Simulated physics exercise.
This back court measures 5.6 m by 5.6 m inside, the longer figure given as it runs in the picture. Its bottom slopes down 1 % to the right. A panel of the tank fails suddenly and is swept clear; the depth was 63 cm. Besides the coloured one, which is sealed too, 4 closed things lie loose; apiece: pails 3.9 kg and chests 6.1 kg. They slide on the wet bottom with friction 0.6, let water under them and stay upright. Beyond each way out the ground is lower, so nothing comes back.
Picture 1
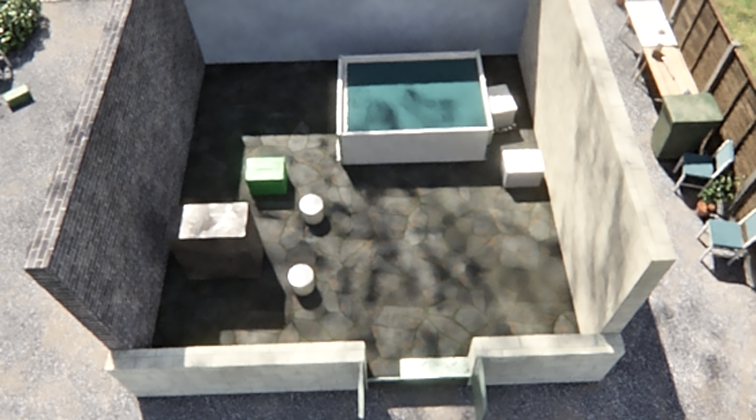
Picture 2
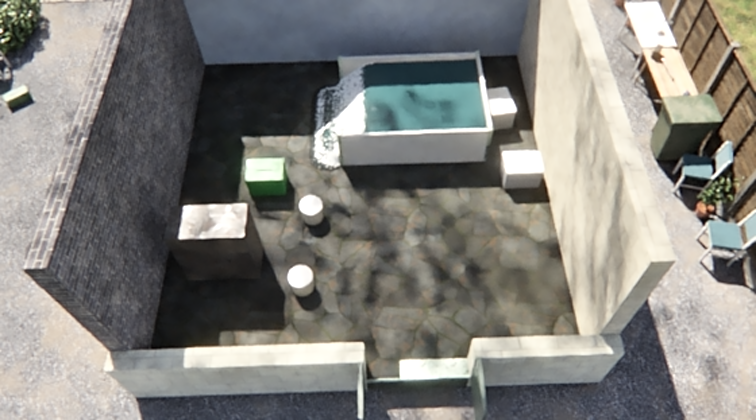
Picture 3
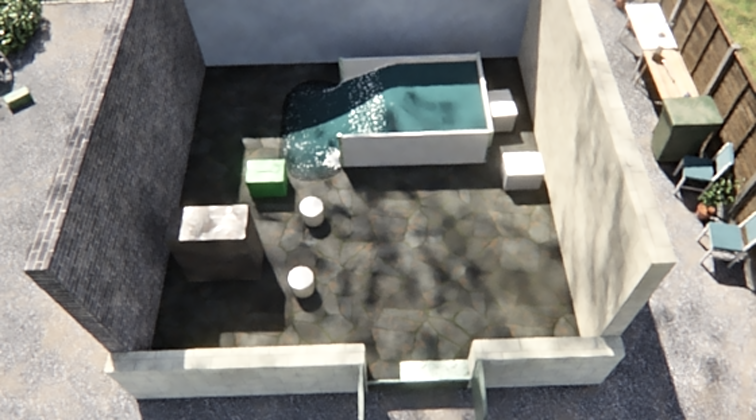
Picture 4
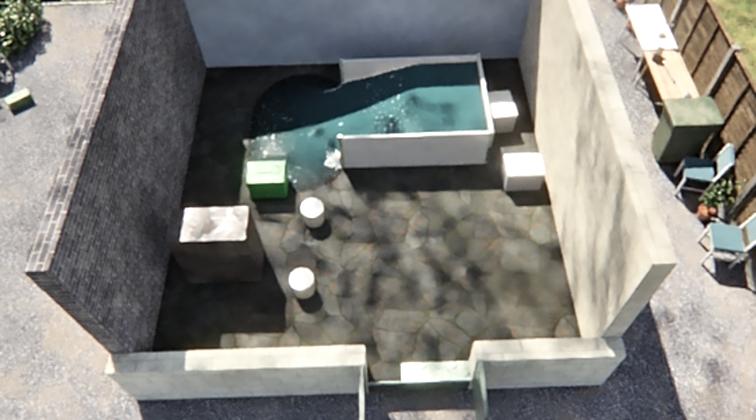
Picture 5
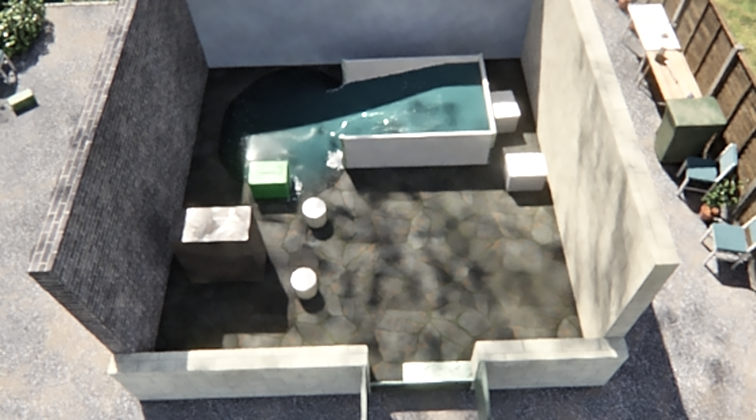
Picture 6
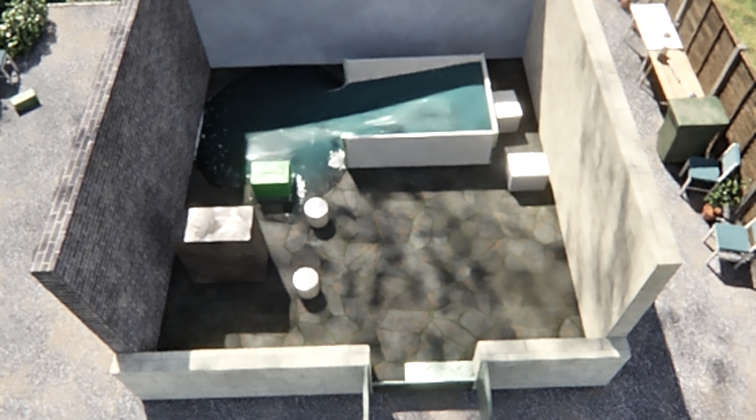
The clip opens on a walled stone courtyard seen from above, with a full tank of teal water at the back. Water bursts from the tank's left side in a foaming rush, then spreads across the paving toward the left wall and around the green chest, which barely moves.
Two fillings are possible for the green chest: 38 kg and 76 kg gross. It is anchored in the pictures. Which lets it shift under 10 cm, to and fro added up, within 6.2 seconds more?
Verdict: Only the higher weight holds it.
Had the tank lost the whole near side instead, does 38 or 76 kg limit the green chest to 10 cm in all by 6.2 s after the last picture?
In that case the lower weight is enough.
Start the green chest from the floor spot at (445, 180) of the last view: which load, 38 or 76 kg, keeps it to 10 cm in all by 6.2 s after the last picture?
The smaller is enough.
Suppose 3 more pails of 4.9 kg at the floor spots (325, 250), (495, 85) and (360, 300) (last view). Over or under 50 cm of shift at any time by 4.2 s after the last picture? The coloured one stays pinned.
In that order: Over, less, under.
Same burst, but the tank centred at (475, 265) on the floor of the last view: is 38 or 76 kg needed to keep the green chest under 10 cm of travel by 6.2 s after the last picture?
Then only the higher weight holds it.
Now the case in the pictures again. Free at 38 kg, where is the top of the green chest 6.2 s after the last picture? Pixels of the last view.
Around (274, 205).
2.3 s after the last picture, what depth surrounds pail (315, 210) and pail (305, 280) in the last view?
About 4 and 2 cm.
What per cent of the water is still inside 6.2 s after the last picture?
About 98 per cent.
Then, 0.6 s after the last picture the green chest would be 2 cm from its start with 38 kg and 0 cm from its start with 76 kg; 9 cm of water round it then.
Then, 2.3 s after the last picture the green chest would be 21 cm from its start with 38 kg and 0 cm from its start with 76 kg; 9 cm of water round it then.
Then, 4.2 s after the last picture the green chest would be 57 cm from its start with 38 kg and 0 cm from its start with 76 kg; 8 cm of water round it then.
Then, 6.2 s after the last picture the green chest would be 61 cm from its start with 38 kg and 0 cm from its start with 76 kg; 8 cm of water round it then.
